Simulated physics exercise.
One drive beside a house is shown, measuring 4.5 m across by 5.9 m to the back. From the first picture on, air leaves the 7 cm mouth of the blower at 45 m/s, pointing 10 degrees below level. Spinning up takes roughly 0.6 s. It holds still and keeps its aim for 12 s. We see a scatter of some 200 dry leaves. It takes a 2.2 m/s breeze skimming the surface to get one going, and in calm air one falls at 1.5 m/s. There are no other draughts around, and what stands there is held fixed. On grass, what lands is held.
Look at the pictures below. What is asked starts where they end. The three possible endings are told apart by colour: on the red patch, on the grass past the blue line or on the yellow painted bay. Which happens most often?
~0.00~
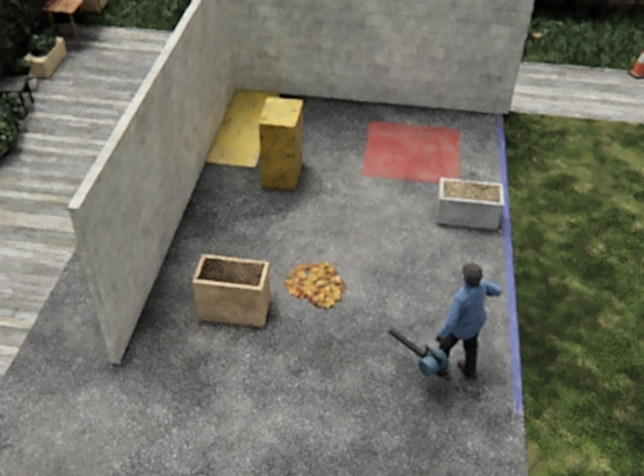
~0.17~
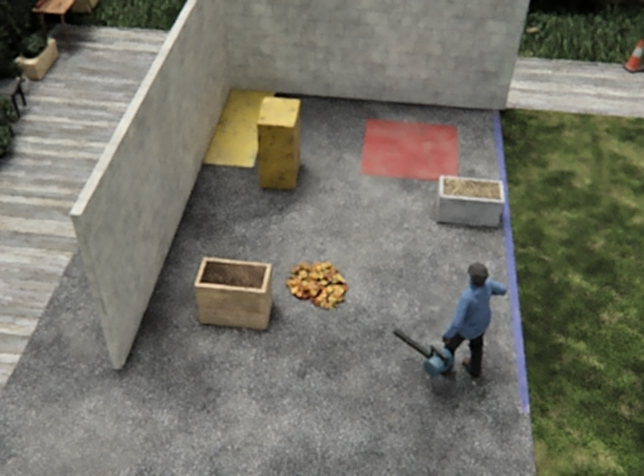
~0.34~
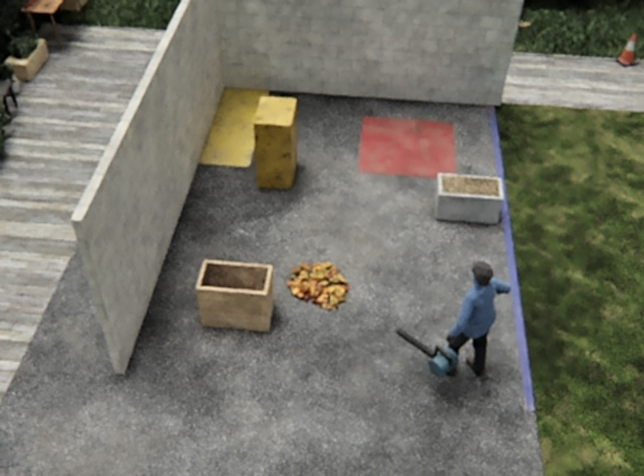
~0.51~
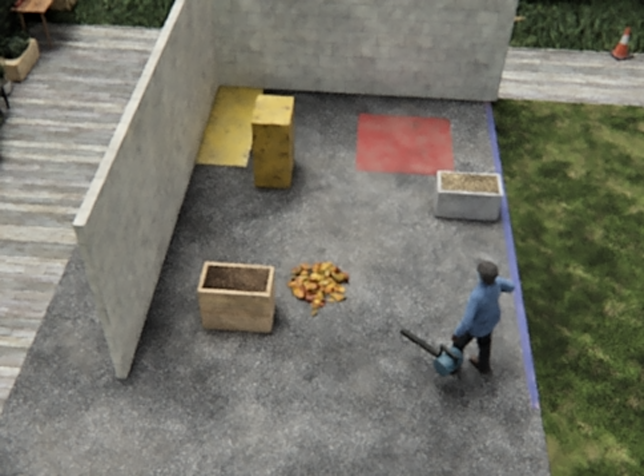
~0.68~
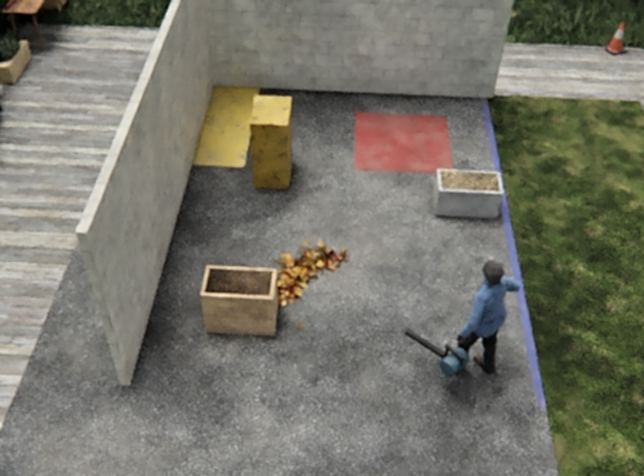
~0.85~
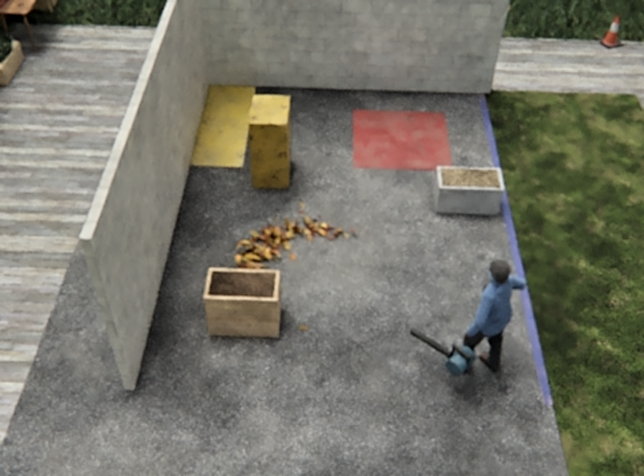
The yellow ending.
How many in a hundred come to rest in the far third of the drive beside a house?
60 %.
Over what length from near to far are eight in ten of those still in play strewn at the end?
I'd put it at around 4.0 m.
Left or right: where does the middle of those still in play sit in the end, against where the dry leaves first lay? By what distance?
Leftward, by about 1.8 m.
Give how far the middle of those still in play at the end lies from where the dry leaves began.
The middle ends up about 3.4 m from the start.
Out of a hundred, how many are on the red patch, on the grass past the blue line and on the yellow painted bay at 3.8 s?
Roughly 0 % red, 0 % blue, 40 % yellow.
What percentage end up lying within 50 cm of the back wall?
Share: Approx. 40 %.
After 2.4 s, 92 % are on the move or not yet settled, 0 % are on the red patch, 0 % on the grass past the blue line and 28 % on the yellow painted bay; the middle of those still in play is near (183, 195).
After 3.8 s, 83 % are on the move or not yet settled, 0 % are on the red patch, 0 % on the grass past the blue line and 36 % on the yellow painted bay; the middle of those still in play is near (191, 182).
After 6.6 s, 68 % are on the move or not yet settled, 0 % are on the red patch, 0 % on the grass past the blue line and 38 % on the yellow painted bay; the middle of those still in play is near (191, 163).
After 12.0 s, at the end, 0 % are on the red patch, 0 % on the grass past the blue line and 36 % on the yellow painted bay; the middle of those still in play is near (218, 130).
